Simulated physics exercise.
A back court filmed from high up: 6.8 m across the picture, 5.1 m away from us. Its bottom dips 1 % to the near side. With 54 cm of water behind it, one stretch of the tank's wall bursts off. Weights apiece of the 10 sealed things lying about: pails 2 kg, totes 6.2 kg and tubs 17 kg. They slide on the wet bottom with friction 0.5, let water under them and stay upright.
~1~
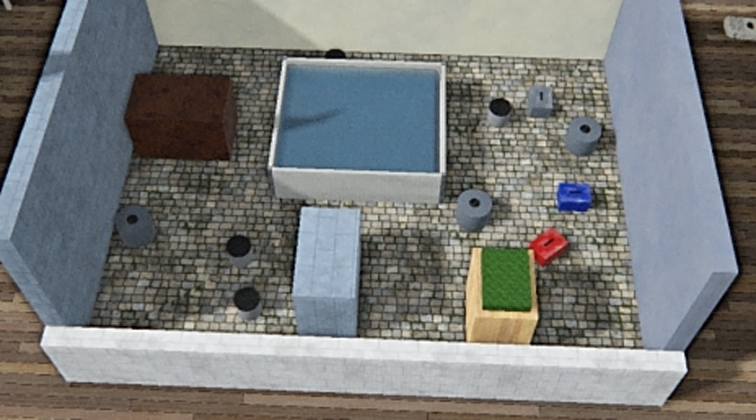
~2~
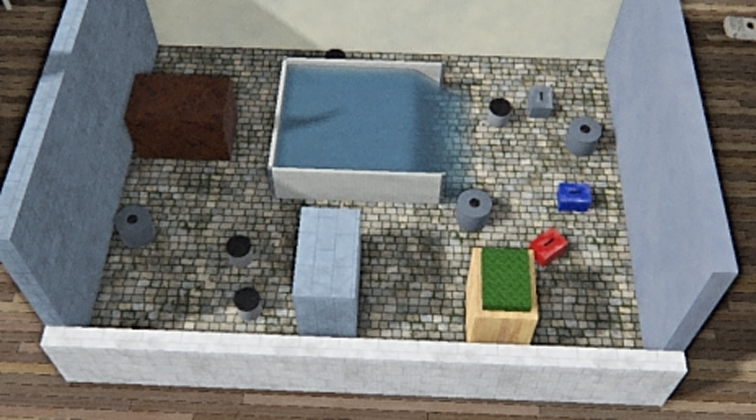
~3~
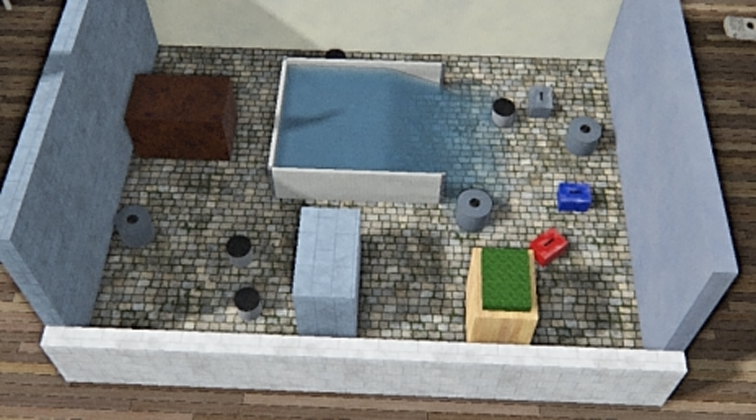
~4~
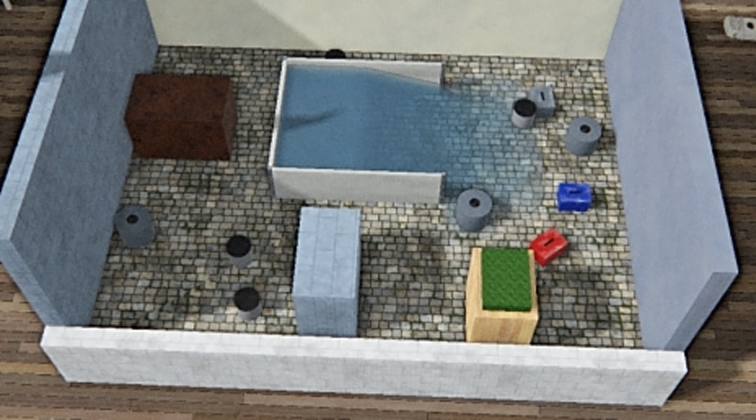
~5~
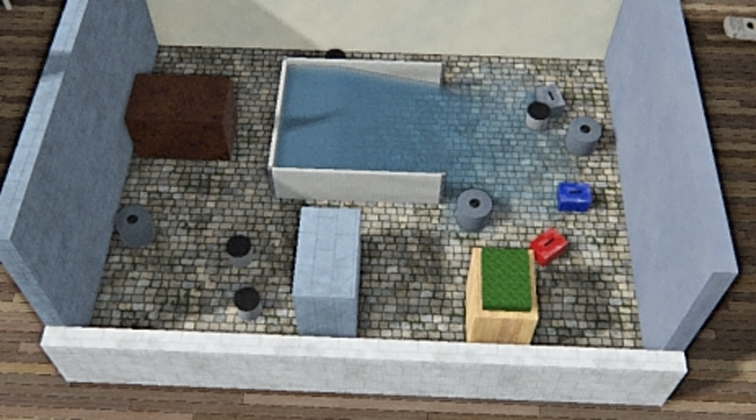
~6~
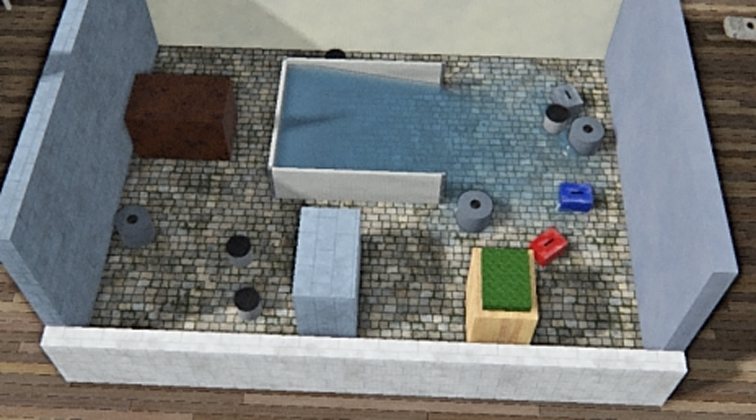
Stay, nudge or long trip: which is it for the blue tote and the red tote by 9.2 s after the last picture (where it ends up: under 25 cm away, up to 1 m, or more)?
The blue tote ends far away, the red tote ends far away.
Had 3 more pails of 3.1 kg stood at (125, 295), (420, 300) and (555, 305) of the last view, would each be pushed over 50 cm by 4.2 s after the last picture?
In turn: Less, short of it, past it.
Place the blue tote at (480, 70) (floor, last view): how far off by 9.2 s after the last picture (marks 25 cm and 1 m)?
It gets carried off.
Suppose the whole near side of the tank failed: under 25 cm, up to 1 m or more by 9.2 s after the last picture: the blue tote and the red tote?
In that case the blue tote travels far, the red tote ends far away.
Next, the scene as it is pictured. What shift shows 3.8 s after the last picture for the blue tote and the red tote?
About 250 and 50 cm.
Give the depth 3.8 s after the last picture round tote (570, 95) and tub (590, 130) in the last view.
About 13 and 12 cm.
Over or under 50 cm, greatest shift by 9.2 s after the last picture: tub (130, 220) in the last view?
Answer: Short of it.
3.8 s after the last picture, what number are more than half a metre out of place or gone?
6 of them.
Then, 1.2 s after the last picture the blue tote is near (616, 274), 1.3 m from its start, afloat; the red tote is near (561, 261), 0.3 m from its start, aground; 4 afloat.
Then, 3.8 s after the last picture the blue tote is near (548, 341), 2.3 m from its start, afloat; the red tote is near (534, 268), 0.5 m from its start, afloat; 6 afloat.
Then, 6.2 s after the last picture the blue tote is near (546, 345), 2.3 m from its start, afloat; the red tote is near (376, 318), 2.5 m from its start, afloat; 4 afloat.
Then, 9.2 s after the last picture the blue tote is near (552, 344), 2.3 m from its start, afloat; the red tote is near (370, 338), 2.7 m from its start, afloat; 7 afloat.
